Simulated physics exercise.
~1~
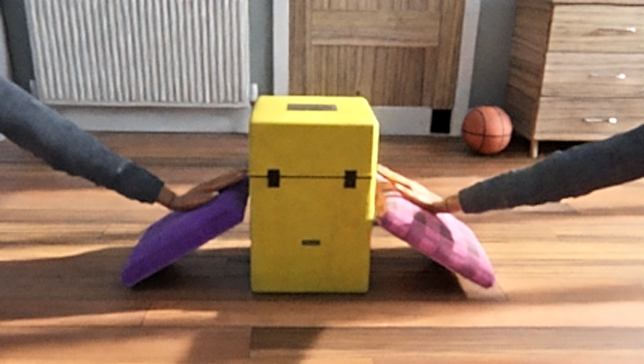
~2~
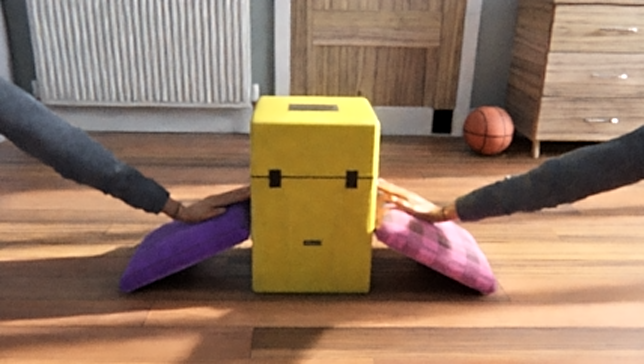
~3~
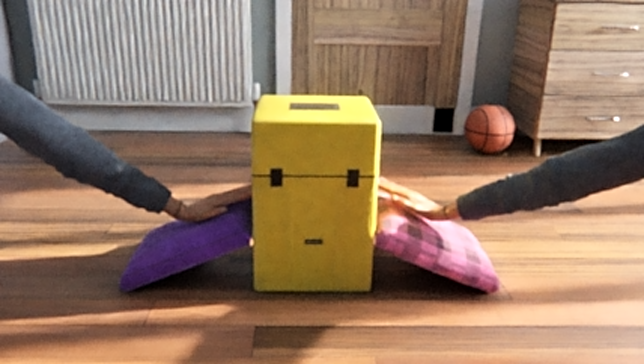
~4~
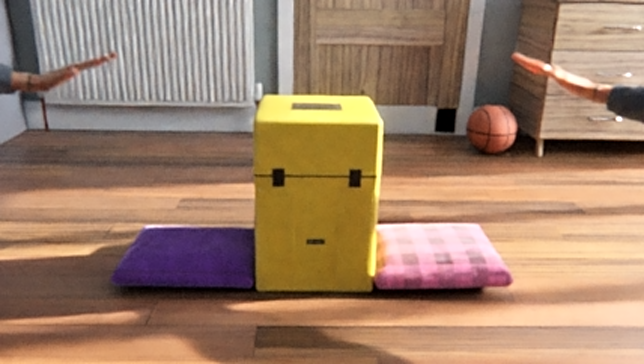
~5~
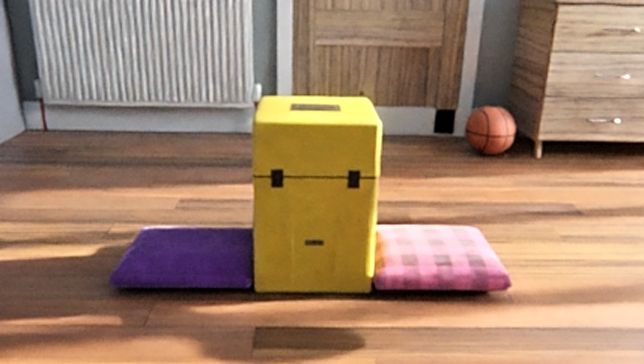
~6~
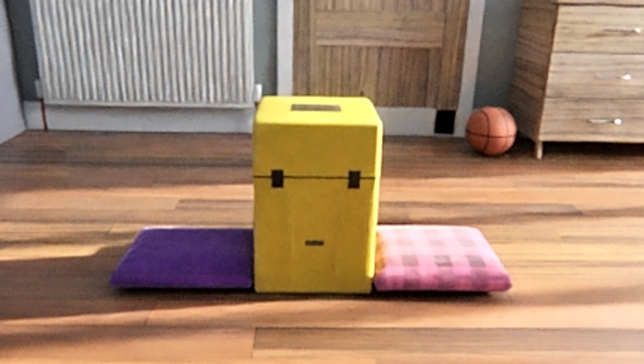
Two arms in dark sleeves reach in from the left and right, pressing cushions against a tall yellow chest on a sunlit wooden floor, seen from the front by a slightly swaying camera. A purple cushion leans on the left side and a pink checked one on the right, with a radiator, a door, a basketball and drawers behind. The hands hold both cushions at a slant, then let go and draw back. Both cushions slip down flat on the floor. The hands leave, and the cushions lie still beside the unmoved chest.
